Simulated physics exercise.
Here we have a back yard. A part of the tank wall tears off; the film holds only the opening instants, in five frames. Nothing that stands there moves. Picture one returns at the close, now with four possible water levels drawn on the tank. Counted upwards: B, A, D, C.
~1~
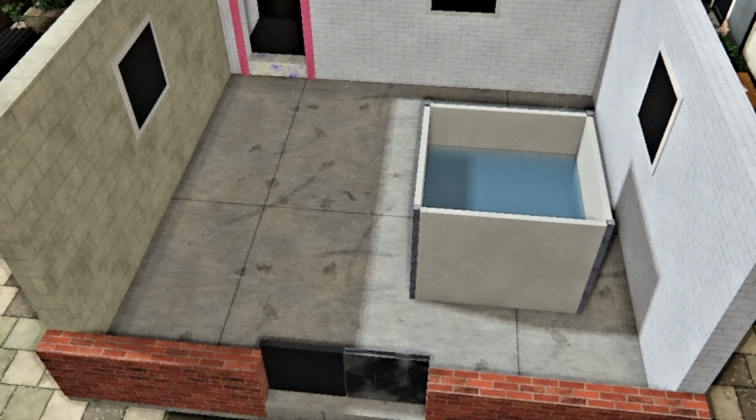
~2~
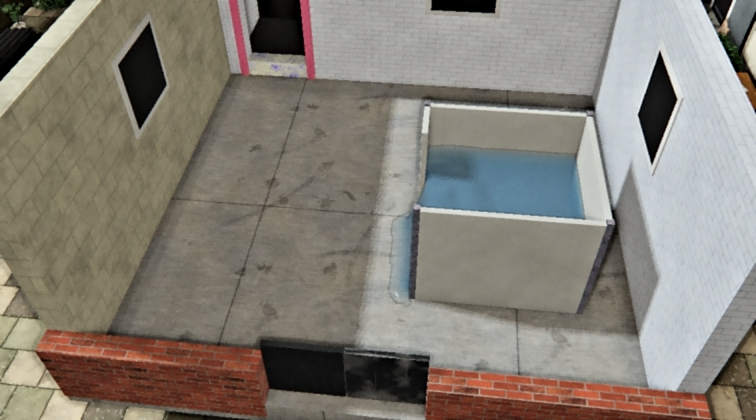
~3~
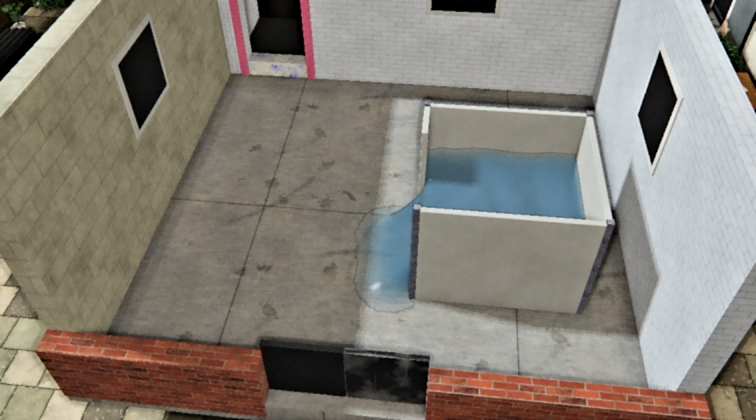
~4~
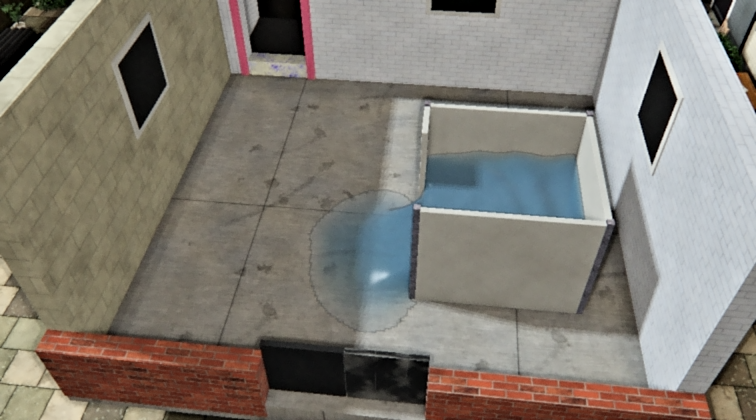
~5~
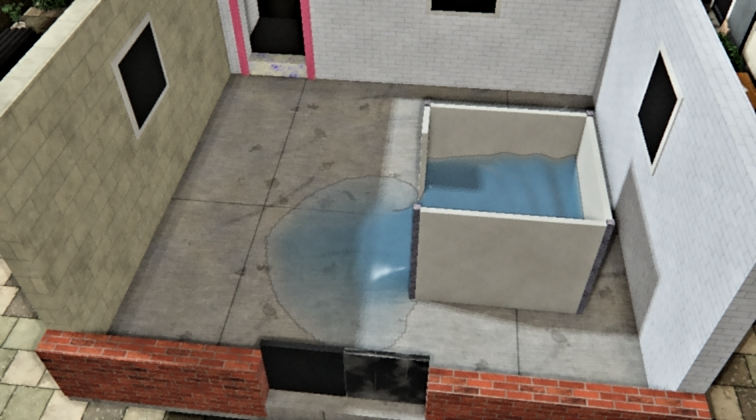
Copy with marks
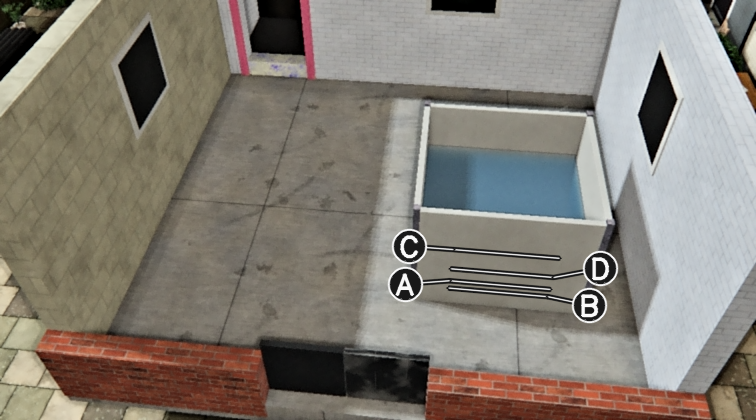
Walled back yard with a pale tank of blue water, water escaping from its left side and spreading across the grey floor.
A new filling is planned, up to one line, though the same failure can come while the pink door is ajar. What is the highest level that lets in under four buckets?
I would pick level C.
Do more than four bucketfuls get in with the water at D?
No, not at all.
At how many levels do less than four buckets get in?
All four.
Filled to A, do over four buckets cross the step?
No.
On the marked copy, A at (499, 285); B at (498, 292); C at (505, 253); D at (502, 273); from the bottom up B, A, D, C.
With A, nothing gets over.
With B, nothing gets over.
With C, a splash gets over, under a bucket.
With D, nothing gets over.
